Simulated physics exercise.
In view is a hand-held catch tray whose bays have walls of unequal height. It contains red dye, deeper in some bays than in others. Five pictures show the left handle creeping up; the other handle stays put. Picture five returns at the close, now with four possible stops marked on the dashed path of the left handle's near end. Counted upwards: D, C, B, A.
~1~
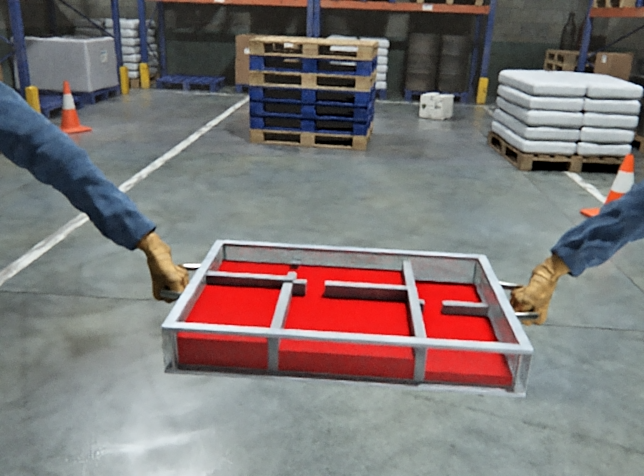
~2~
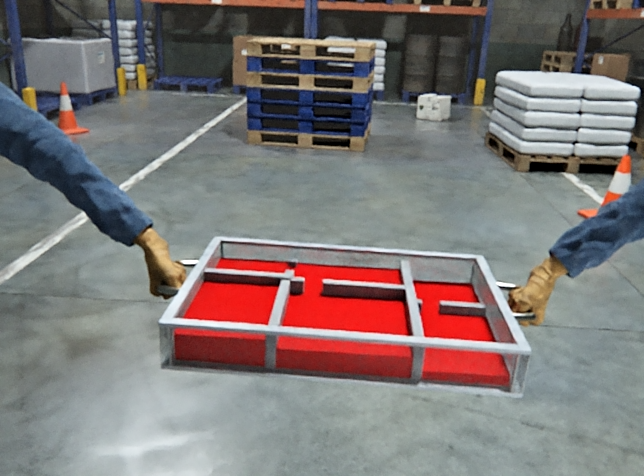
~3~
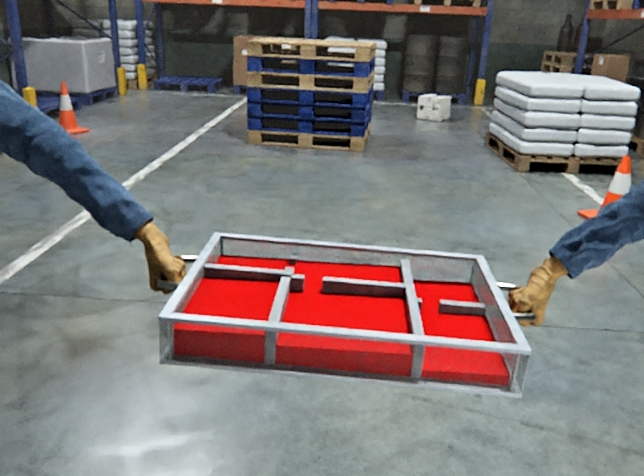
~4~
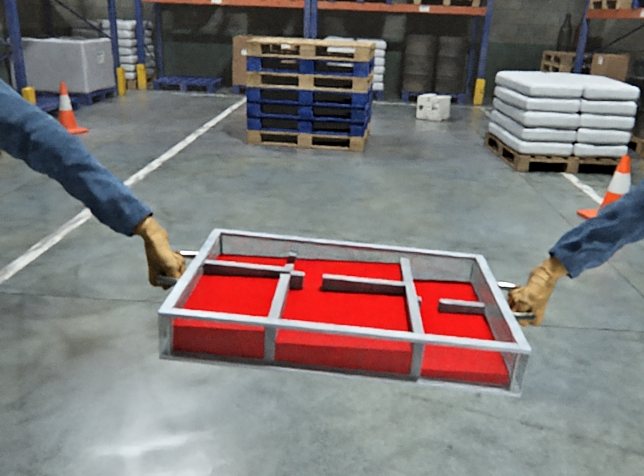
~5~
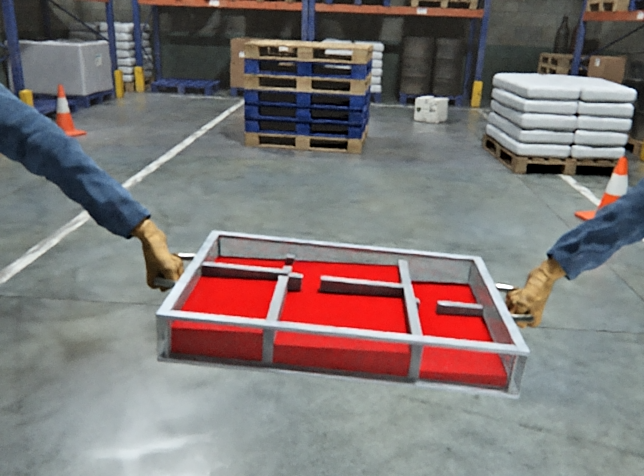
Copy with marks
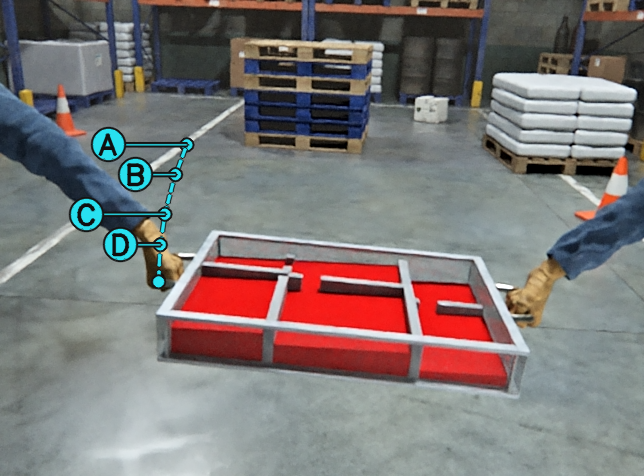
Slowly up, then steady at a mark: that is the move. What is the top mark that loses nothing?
Stop C just does it.
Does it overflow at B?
Yes, it does.
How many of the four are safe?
Two of the four.
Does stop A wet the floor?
Yes.
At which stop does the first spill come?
B it is.
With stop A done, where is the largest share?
The front right bay.
On the marked copy, A at (186, 144); B at (175, 174); C at (164, 214); D at (160, 244).
If A is chosen, about 26 % goes over the rim.
If B is chosen, about 11 % goes over the rim.
If C is chosen, nothing spills; the front middle bay holds the most.
If D is chosen, nothing spills; the front middle bay holds the most.
